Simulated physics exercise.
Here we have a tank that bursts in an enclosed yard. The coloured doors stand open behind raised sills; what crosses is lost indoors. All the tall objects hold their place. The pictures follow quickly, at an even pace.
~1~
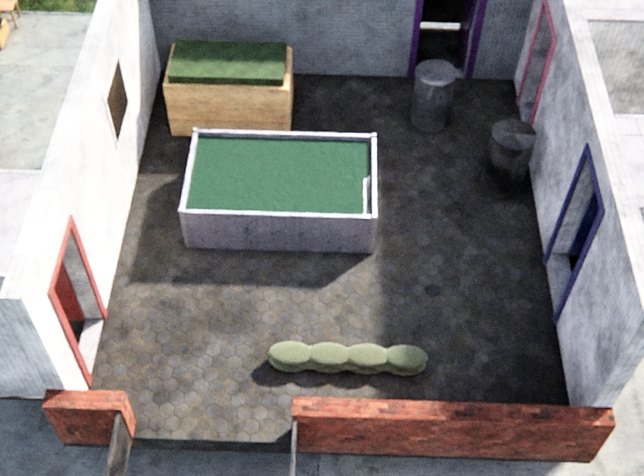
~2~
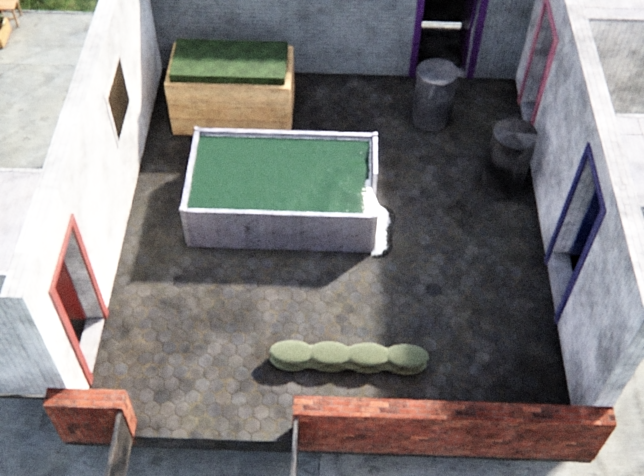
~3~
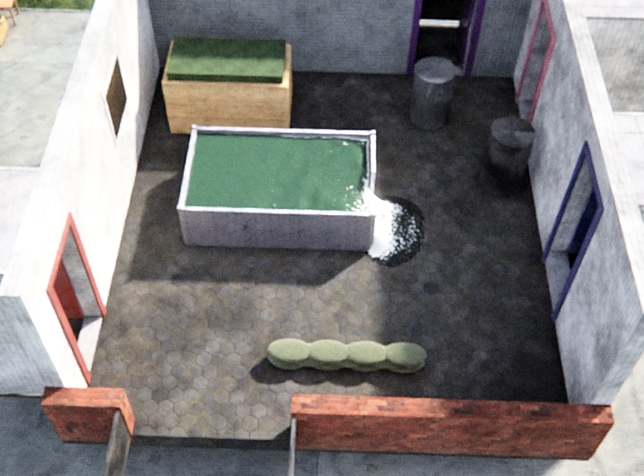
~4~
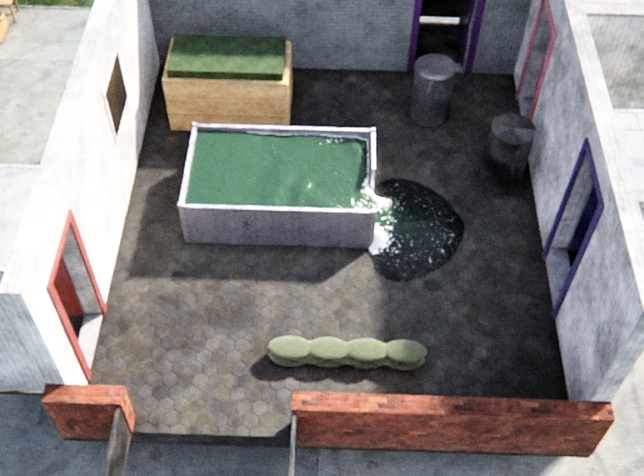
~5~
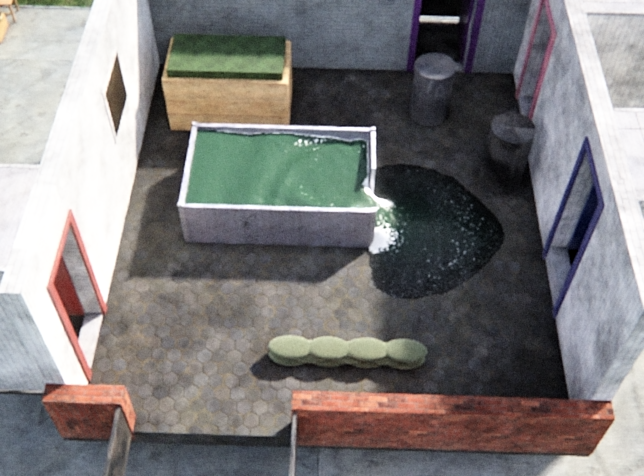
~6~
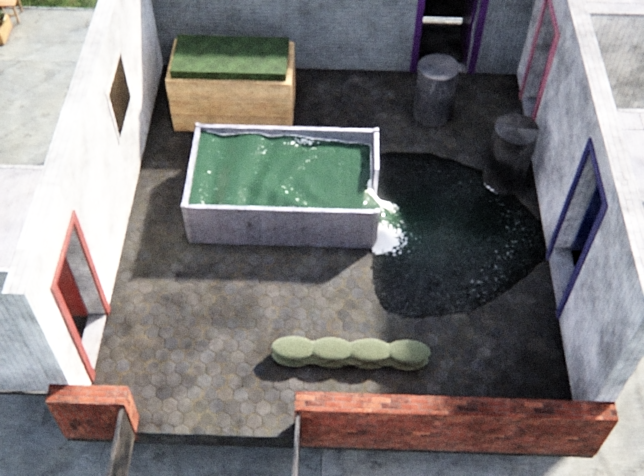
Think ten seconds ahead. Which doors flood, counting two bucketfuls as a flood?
In the end: The purple door lets in a lot; the pink door admits no more than that; the red door lets in a lot; the blue door admits no more than that.
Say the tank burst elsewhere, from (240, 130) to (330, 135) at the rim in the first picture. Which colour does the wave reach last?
That is the blue one.
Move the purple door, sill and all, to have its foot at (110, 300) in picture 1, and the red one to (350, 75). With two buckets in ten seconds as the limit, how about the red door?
Then: The red door stays under.
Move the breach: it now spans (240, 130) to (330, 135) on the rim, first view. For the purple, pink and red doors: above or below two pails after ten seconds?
My reading: The purple door passes that mark; the pink door goes over; the red door stays under.
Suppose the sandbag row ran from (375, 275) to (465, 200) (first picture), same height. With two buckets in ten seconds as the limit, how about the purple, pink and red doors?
Then: Purple goes over, pink passes that mark, red is under.
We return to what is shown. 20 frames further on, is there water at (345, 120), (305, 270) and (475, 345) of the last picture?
In that order: No water, free of water, wet.
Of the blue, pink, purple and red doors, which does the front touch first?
It is the blue-painted one.
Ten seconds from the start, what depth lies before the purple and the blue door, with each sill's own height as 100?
In turn 180 and 30 per cent.
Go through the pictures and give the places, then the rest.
The open tank at (282, 175) is whole and still, in the first frame.
Water pours out at (371, 218) and has run to (383, 252), in the second frame.
Water pours out at (369, 217) and has run to (420, 223), in the third frame.
Water pours out at (369, 215) and has run to (457, 234), in the fourth frame.
Water pours out at (369, 215) and has run to (497, 235), in the fifth frame.
Water pours out at (373, 215) and has run to (543, 246), in the sixth frame.
A moment on, water covers 25 % of the floor; the purple door not reached, the pink door not reached, the red door not reached, the blue door wet at the sill, nothing in.
Next, water covers 30 % of the floor; the purple door not reached, the pink door wet at the sill, nothing in, the red door not reached, the blue door wet at the sill, nothing in.
Then, water covers 40 % of the floor; the purple door under two buckets in, the pink door wet at the sill, nothing in, the red door not reached, the blue door wet at the sill, nothing in.
Later, water covers 70 % of the floor; the purple door over two buckets in, the pink door under two buckets in, the red door over two buckets in, the blue door wet at the sill, nothing in.
In the end, water covers 95 % of the floor; the purple door far over two buckets in, the pink door under two buckets in, the red door far over two buckets in, the blue door wet at the sill, nothing in.
